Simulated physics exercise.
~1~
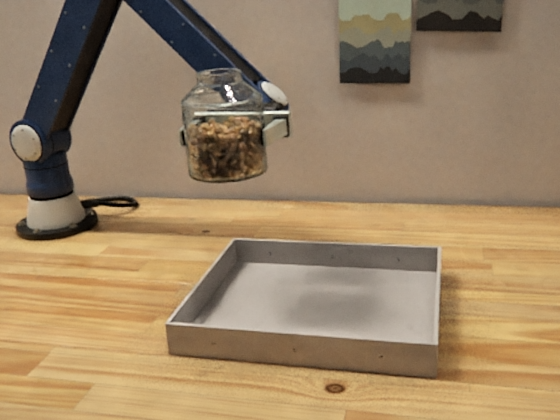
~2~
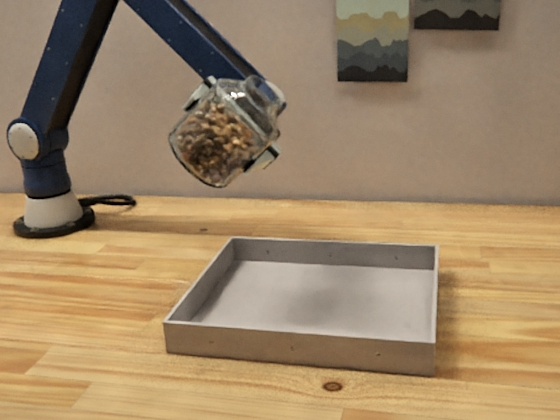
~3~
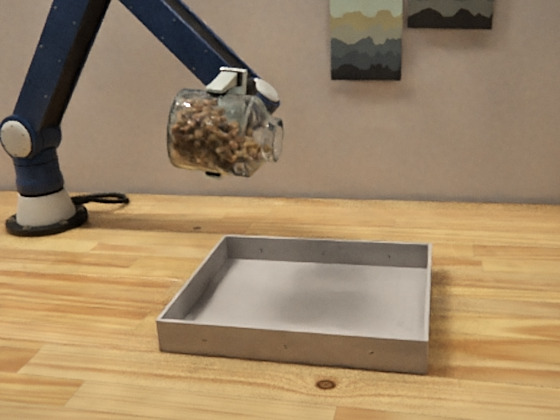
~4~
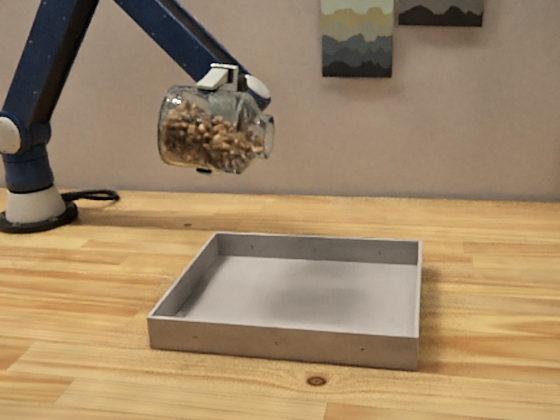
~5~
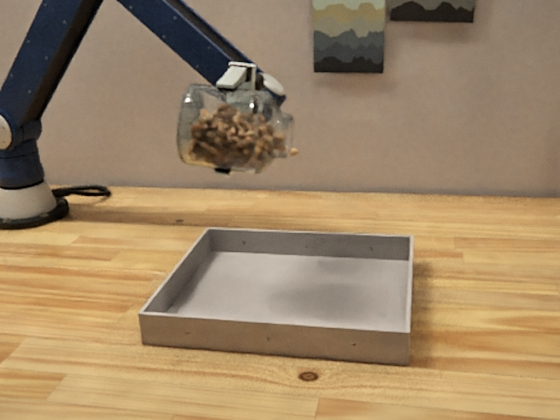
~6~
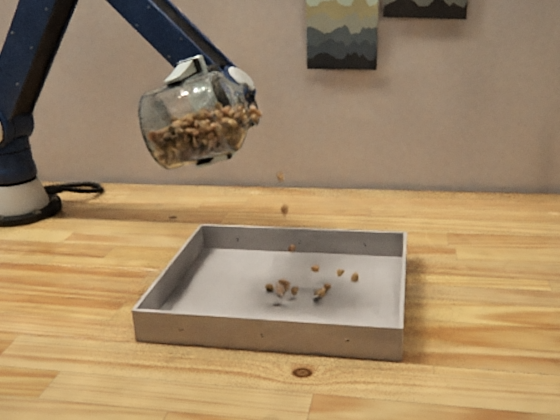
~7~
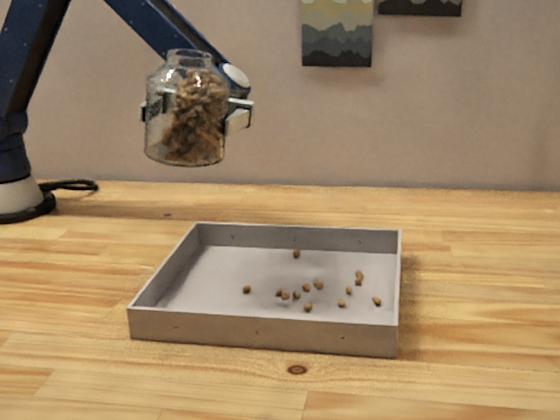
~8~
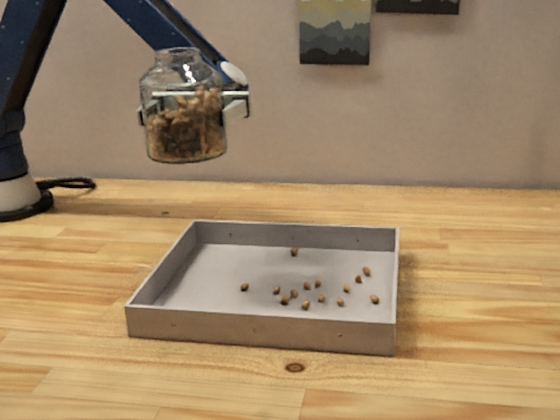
In this clip, a blue robotic arm holds a glass jar of dried beans above a shallow gray tray on a wooden table, tips it onto its side, and spills a few into the tray before returning it upright, with most beans still inside.
